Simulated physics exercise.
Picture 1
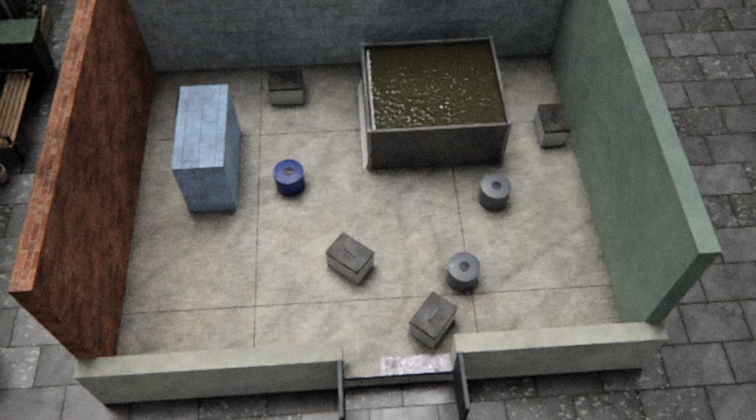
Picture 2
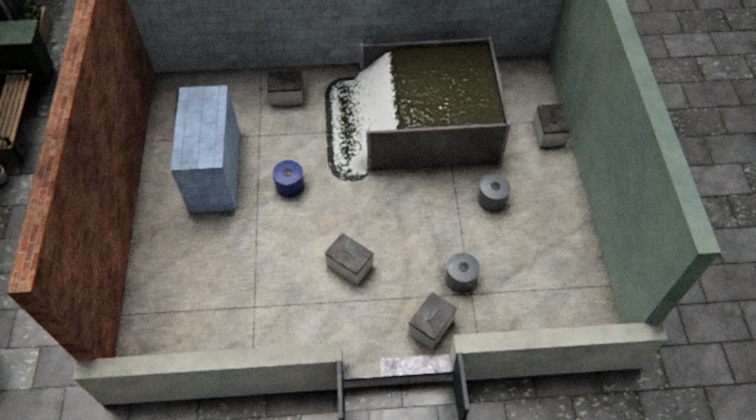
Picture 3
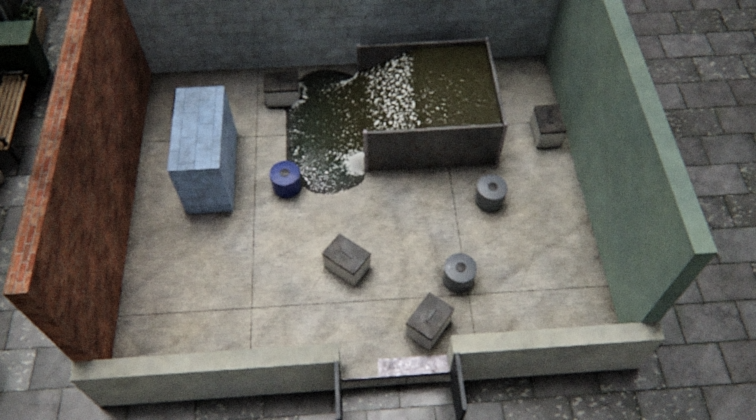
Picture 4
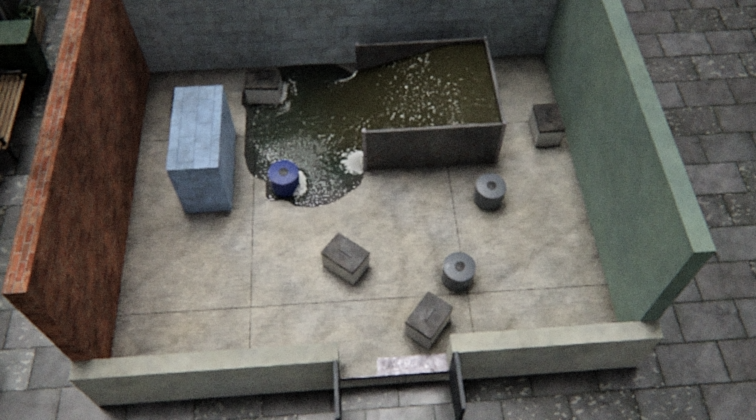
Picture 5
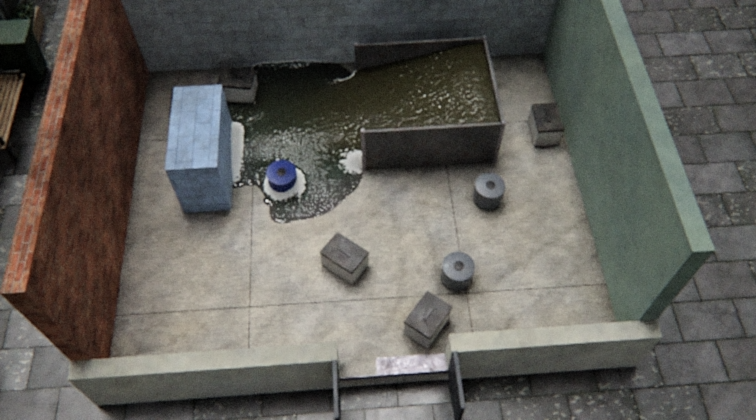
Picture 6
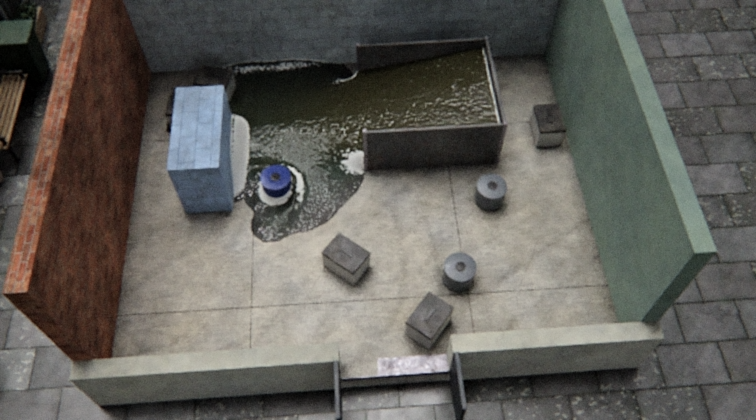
In a walled court, murky water bursts from the left side of a tank and spreads across the floor, pushing a dark chest left along the back wall behind a pale blue block, then surrounding and slightly shifting a blue tub.
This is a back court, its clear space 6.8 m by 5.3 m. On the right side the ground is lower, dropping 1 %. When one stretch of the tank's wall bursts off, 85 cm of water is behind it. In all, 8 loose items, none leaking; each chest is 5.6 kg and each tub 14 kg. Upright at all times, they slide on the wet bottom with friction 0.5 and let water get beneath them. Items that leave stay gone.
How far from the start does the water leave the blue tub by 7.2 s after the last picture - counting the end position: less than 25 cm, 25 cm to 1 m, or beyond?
By then the blue tub is well away.
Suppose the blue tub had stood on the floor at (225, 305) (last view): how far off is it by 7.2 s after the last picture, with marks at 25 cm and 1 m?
Put there, it wanders off a long way.
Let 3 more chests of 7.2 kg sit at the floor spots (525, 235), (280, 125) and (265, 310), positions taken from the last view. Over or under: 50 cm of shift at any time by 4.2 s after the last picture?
Respectively: Smaller, greater, greater.
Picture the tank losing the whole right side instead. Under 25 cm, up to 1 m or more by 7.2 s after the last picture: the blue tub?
Then the blue tub barely shifts.
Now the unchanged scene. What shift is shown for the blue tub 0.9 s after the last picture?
I'd guess some 150 cm by then.
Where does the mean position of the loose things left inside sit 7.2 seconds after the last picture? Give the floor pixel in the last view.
Mean position: Approximately (528, 205).
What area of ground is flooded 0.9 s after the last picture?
About 16 m2.
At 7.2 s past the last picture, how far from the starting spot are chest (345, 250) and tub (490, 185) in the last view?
In turn: 350 cm, 200 cm.
Then, 0.9 s after the last picture the blue tub is near (224, 257), 1.6 m from its start, aground; 0 of 8 are out; 2 afloat.
Then, 2.8 s after the last picture the blue tub is near (117, 337), 3.3 m from its start, afloat; 0 of 8 are out; 3 afloat.
Then, 4.8 s after the last picture the blue tub is near (212, 339), 2.7 m from its start, afloat; 0 of 8 are out; 4 afloat.
Then, 7.2 s after the last picture the blue tub is near (432, 337), 3.3 m from its start, aground; 0 of 8 are out; 7 afloat.
